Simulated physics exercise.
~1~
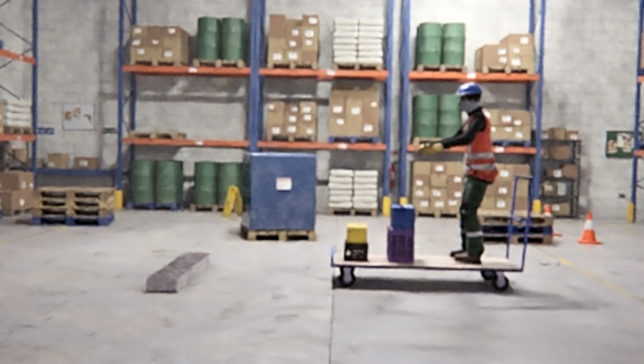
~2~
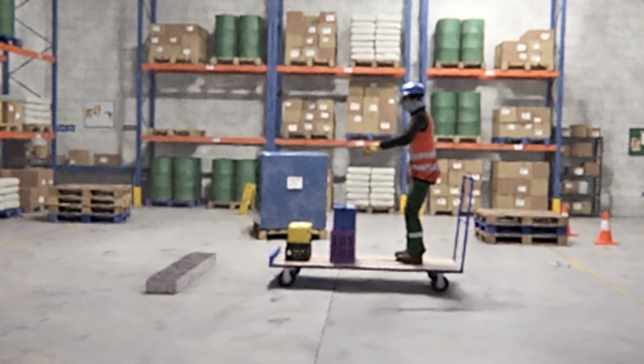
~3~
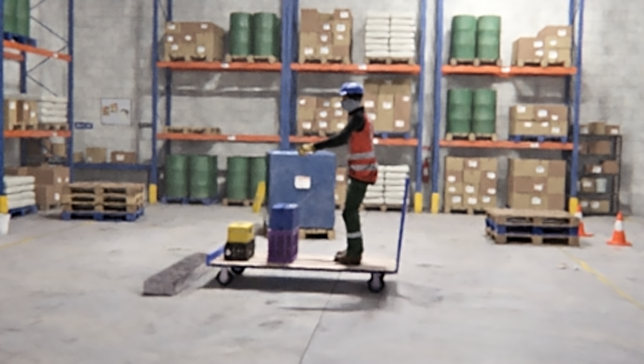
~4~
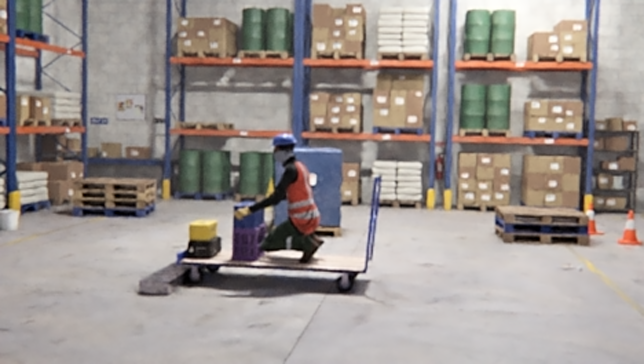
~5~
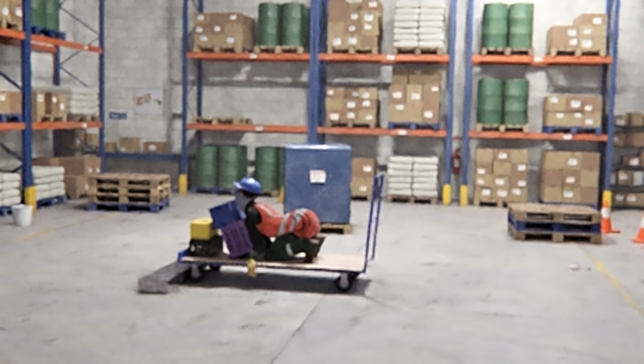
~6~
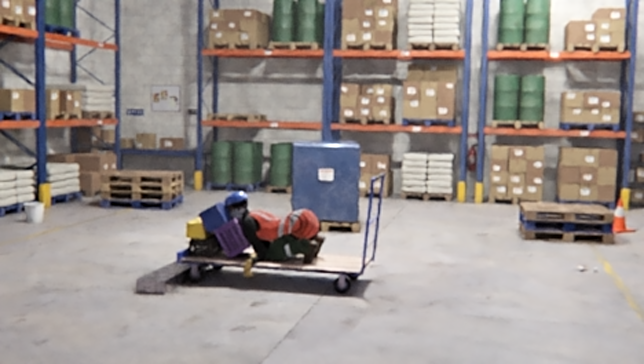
In a warehouse, a loaded trolley rolls left, stops at a kerb, and its rider collapses aboard.
